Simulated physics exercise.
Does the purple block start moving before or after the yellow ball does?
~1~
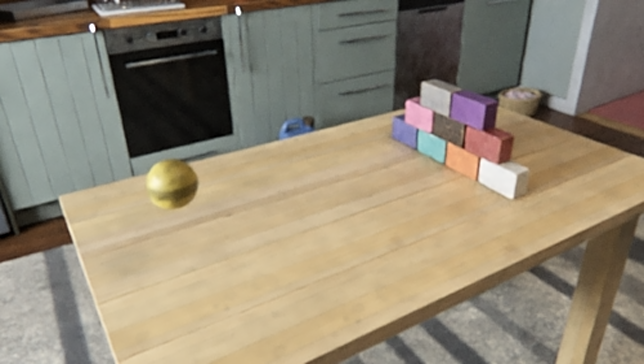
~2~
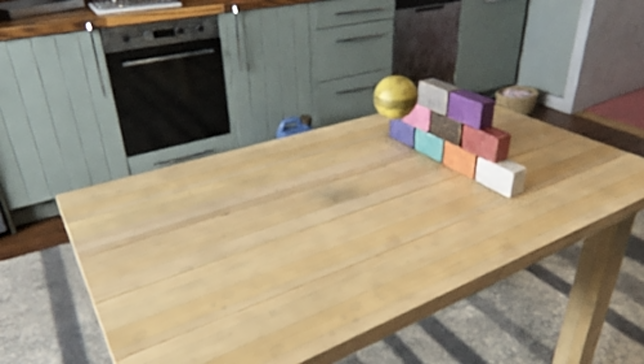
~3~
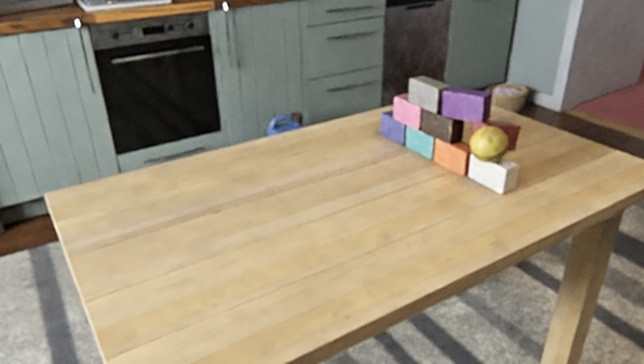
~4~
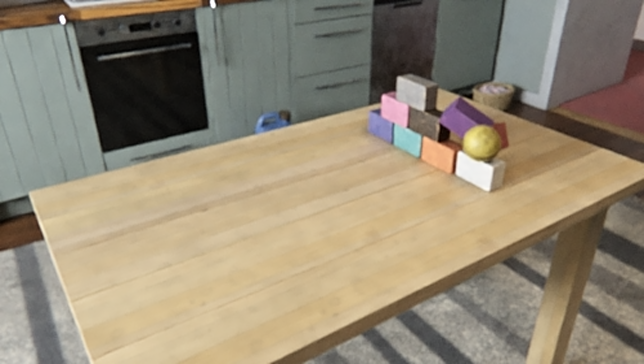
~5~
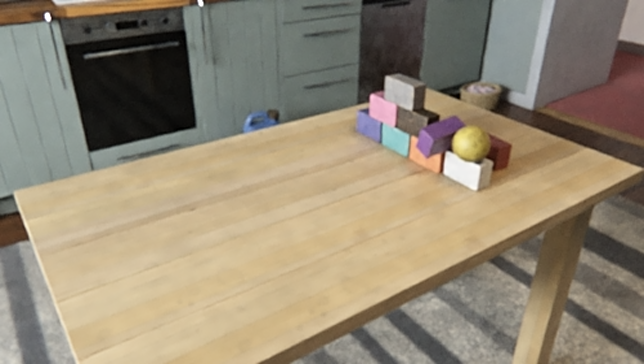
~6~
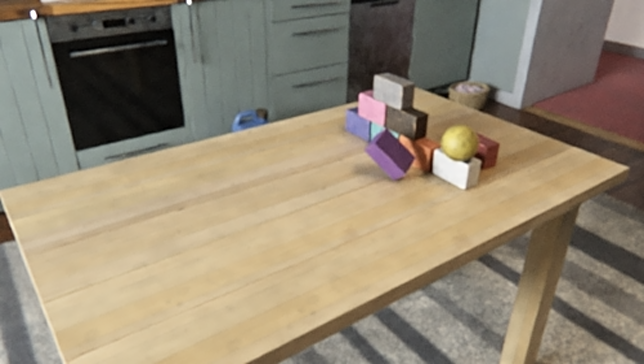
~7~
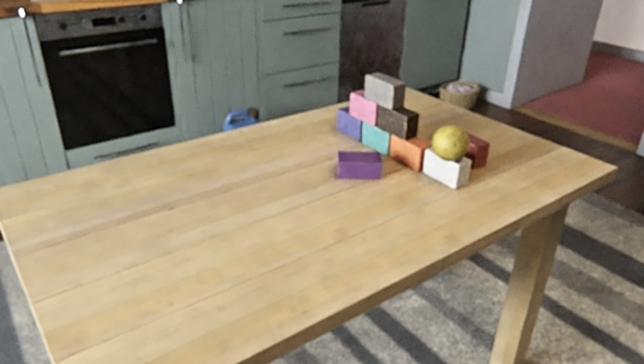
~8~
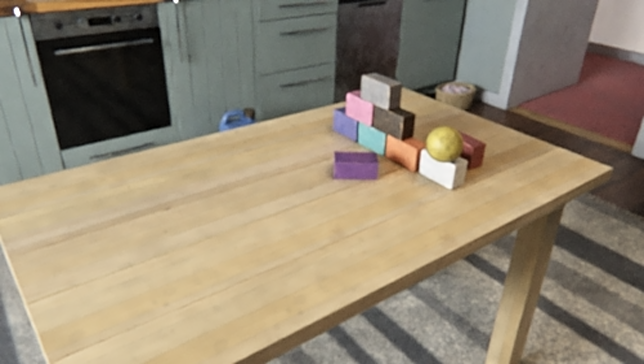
The purple block starts moving after the yellow ball, which is already flying toward the pile while the block is still in place.
A yellow ball flies right into stacked blocks, and the purple block topples onto the table.
